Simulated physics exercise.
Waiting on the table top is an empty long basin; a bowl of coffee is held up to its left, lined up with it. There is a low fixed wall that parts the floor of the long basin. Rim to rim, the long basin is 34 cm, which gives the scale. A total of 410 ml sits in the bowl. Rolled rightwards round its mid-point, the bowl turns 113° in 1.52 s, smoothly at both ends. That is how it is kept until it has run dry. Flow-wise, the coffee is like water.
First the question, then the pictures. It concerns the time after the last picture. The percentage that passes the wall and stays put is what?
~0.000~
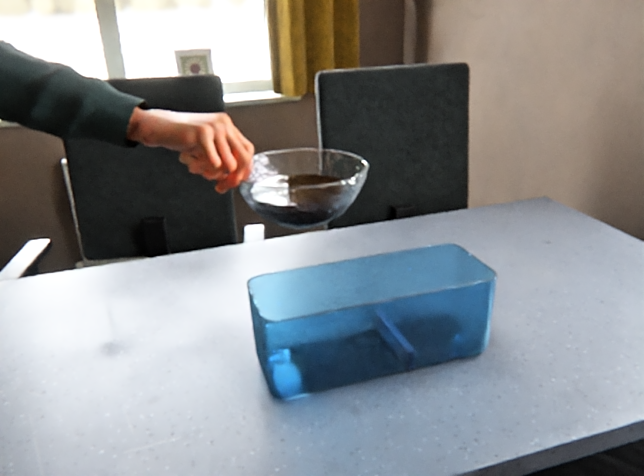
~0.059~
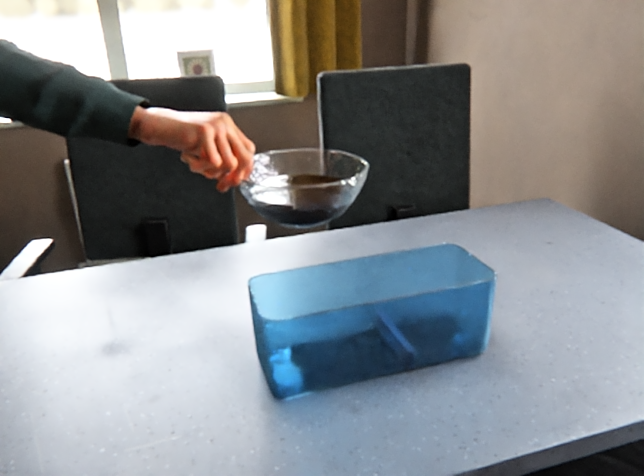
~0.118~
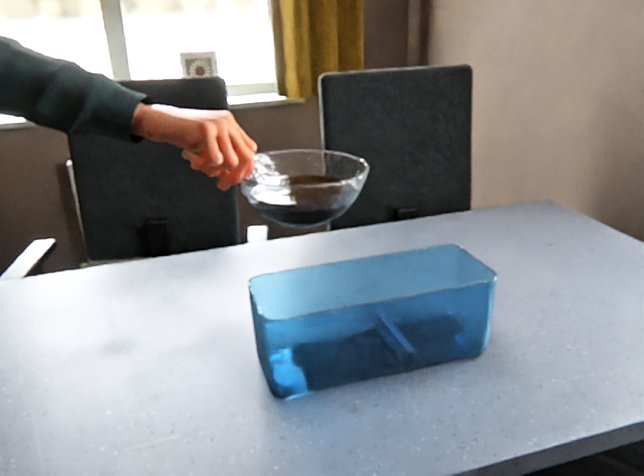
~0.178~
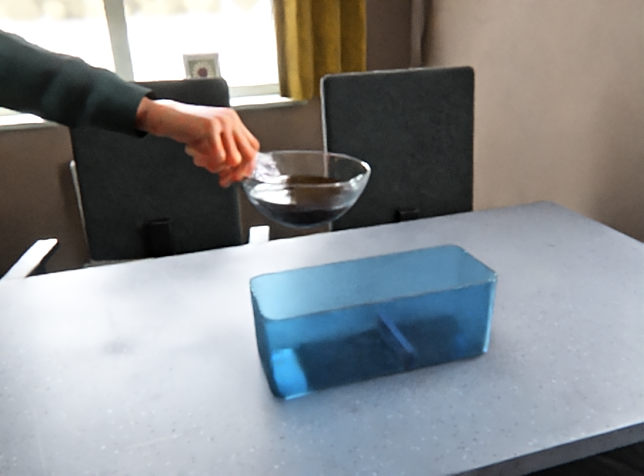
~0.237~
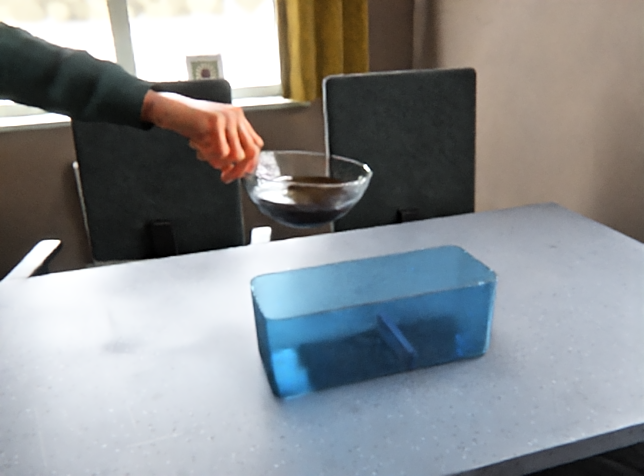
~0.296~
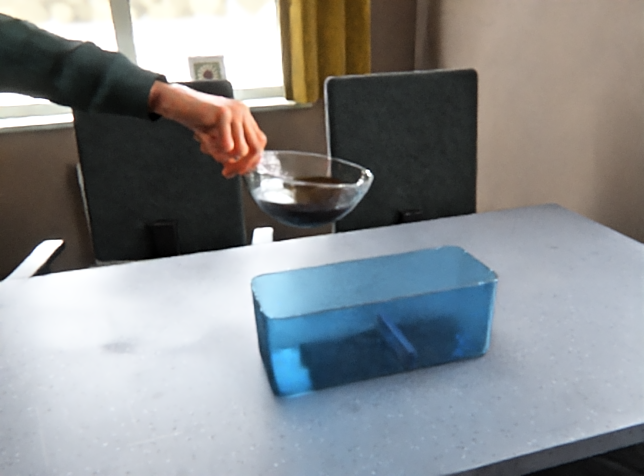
It is about 52 per cent.
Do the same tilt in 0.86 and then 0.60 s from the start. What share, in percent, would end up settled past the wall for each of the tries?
40 then 35 %.
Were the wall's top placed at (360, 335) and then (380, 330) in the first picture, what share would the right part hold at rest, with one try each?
Result: 90 per cent, then 75 per cent.
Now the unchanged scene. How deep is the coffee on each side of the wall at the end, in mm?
Left about 8 mm, right about 14 mm.
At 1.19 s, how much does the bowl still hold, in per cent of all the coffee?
Around 0 in a hundred is still there.
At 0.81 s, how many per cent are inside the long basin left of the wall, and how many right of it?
Roughly 6 sits left and 10 sits right.
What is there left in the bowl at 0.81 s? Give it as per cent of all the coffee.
Near 50 in a hundred.
After 0.81 s the tilt is 63° and 50 per cent is still to pour, 6 is left of the wall and 11 right of it.
After 1.19 s the tilt is 101° and 0 per cent is still to pour, 47 is left of the wall and 52 right of it.
After 1.59 s the tilt is 113° and 0 per cent is still to pour, 47 is left of the wall and 53 right of it.
After 2.02 s the tilt is 113° and 0 per cent is still to pour, 47 is left of the wall and 53 right of it.
In the end 47 per cent lies left of the wall, 52 right of it and 1 outside.
